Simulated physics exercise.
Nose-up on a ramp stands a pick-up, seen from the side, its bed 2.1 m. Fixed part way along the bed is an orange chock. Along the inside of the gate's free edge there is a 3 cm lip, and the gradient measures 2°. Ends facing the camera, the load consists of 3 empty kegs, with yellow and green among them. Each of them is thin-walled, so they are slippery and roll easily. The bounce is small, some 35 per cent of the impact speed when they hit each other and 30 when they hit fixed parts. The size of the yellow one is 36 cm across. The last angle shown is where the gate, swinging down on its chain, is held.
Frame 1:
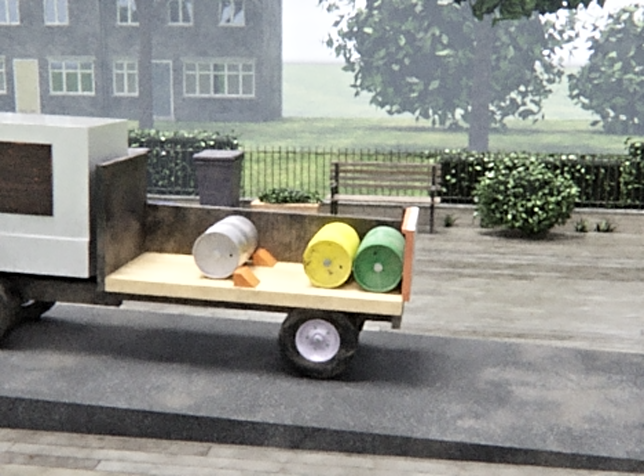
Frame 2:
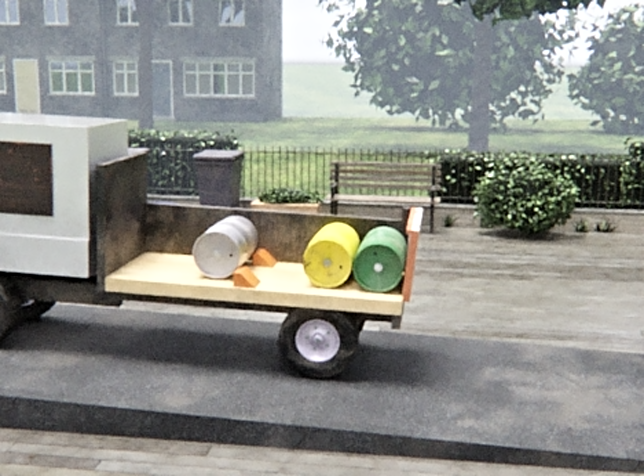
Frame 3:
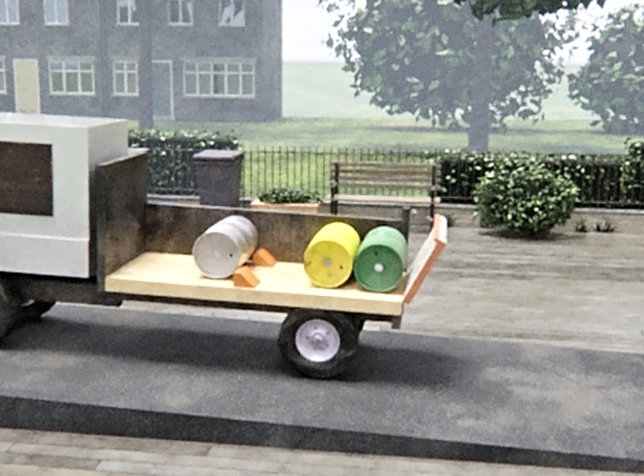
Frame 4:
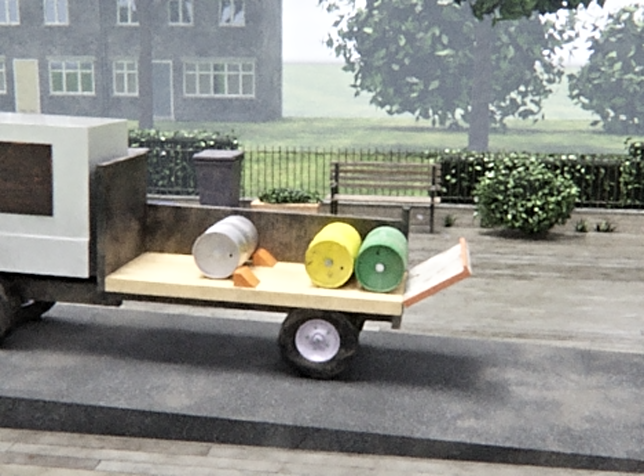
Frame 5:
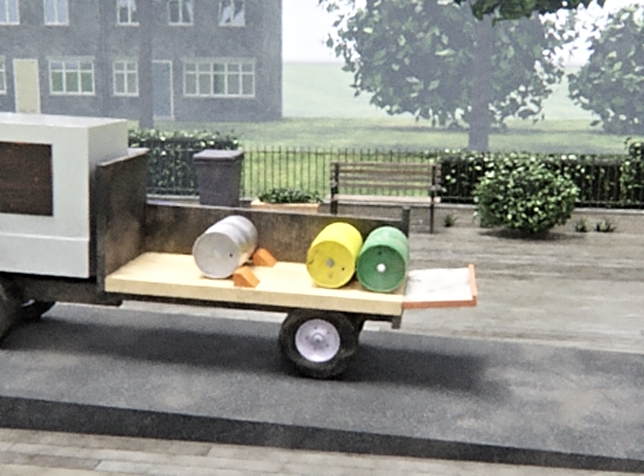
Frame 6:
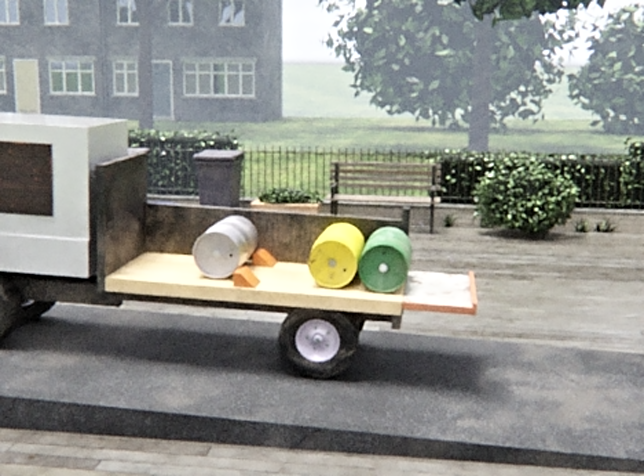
On a street before a fenced park with trees, a bench and a brick building, a fixed side view takes in the back of a pale truck. Its open bed carries a grey keg beside orange wedges at left, and a yellow and a green one together at right. The orange-edged tailgate swings down to the right until it is about level, while the kegs barely shift.
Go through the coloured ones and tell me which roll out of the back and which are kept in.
Yellow: It is kept in. Green: It is kept in.
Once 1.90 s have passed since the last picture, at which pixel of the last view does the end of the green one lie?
I'd point to somewhere near (430, 272).
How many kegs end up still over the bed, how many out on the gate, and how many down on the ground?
Tally: 1; 2; 0.
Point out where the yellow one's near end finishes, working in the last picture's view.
You'll find it at roughly (406, 270) in the final picture.
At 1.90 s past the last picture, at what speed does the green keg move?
0.3 m/s, give or take.
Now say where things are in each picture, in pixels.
The first frame shows yellow (326, 264), green (378, 268); gate 88° above level, tip at (410, 232); 3 of the 3 make up the bottom layer on the bed.
The second frame shows yellow (327, 264), green (378, 268); gate 84° above level, tip at (415, 233).
The third frame shows yellow (327, 264), green (379, 268); gate 62° above level, tip at (441, 243).
The fourth frame shows yellow (328, 264), green (380, 268); gate 30° above level, tip at (467, 272).
The fifth frame shows yellow (330, 264), green (381, 268); gate 5° above level, tip at (474, 302).
The sixth frame shows yellow (332, 265), green (383, 269); gate 2° below level, tip at (473, 311).
Another 1.9 s on from the last picture, yellow is on the bed, 20 cm short of the hinge, rolling right; green is on the gate, 15 cm past the hinge, rolling right; 0 out so far.
In the end (4.6 s after the last picture), yellow is on the gate, 5 cm past the hinge; green is on the gate, 35 cm past the hinge; 0 out so far.
